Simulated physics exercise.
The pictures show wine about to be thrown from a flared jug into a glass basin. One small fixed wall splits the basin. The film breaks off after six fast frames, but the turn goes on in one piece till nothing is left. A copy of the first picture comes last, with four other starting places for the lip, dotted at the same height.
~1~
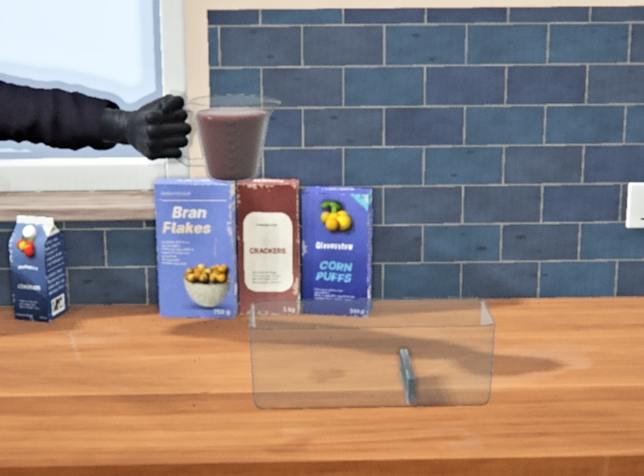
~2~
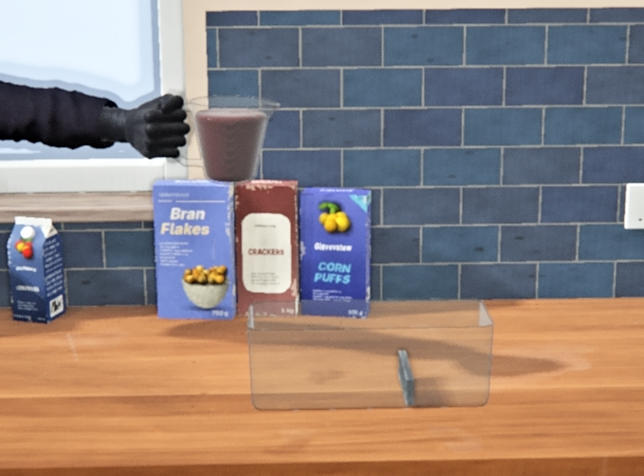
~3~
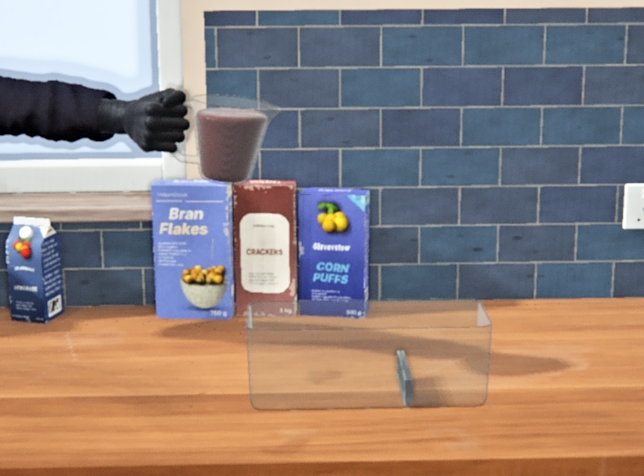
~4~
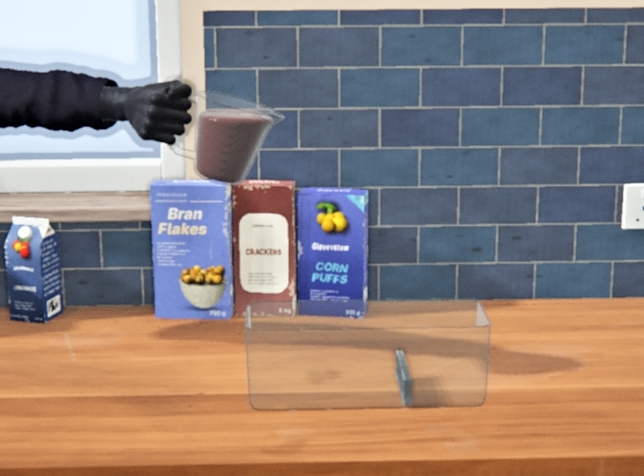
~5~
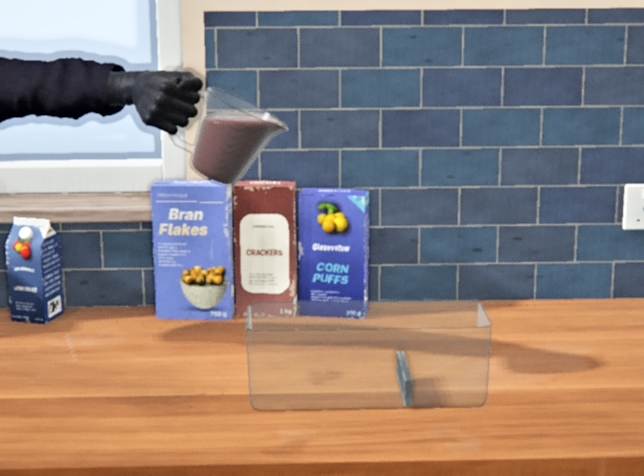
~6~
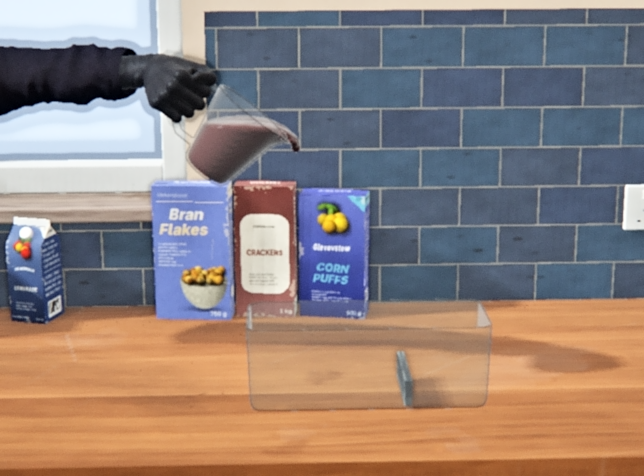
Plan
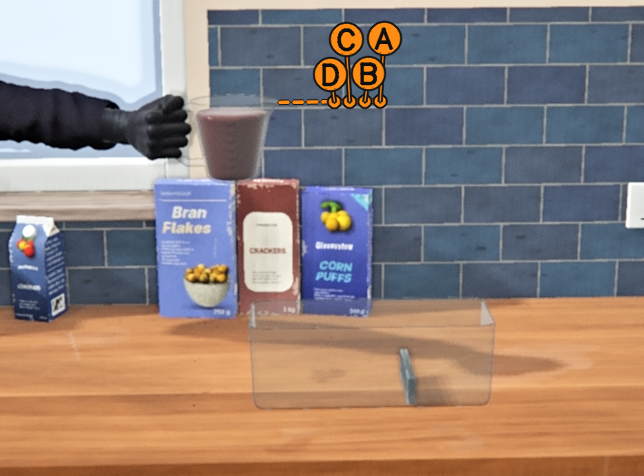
A black-gloved hand in a dark sleeve, reaching in from the left, holds a clear flared jug of dark purplish-red liquid above a wooden kitchen counter, seen from the front by a nearly still camera. Blue, dark red and blue food boxes stand behind a clear basin, with a carton at left and blue tiles behind. The hand steadily tilts the jug rightward until liquid reaches past its lip.
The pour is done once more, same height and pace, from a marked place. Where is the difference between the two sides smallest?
It is C.
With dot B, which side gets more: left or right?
More ends on the right.
On the marked copy, A at (380, 101); B at (364, 101); C at (349, 101); D at (334, 101).
If A is chosen, about 20 % ends left of the wall and 75 % right of it; 5 % is lost outside.
If B is chosen, about 28 % ends left of the wall and 68 % right of it; 4 % is lost outside.
If C is chosen, about 53 % ends left of the wall and 43 % right of it; 4 % is lost outside.
If D is chosen, about 72 % ends left of the wall and 22 % right of it; 6 % is lost outside.
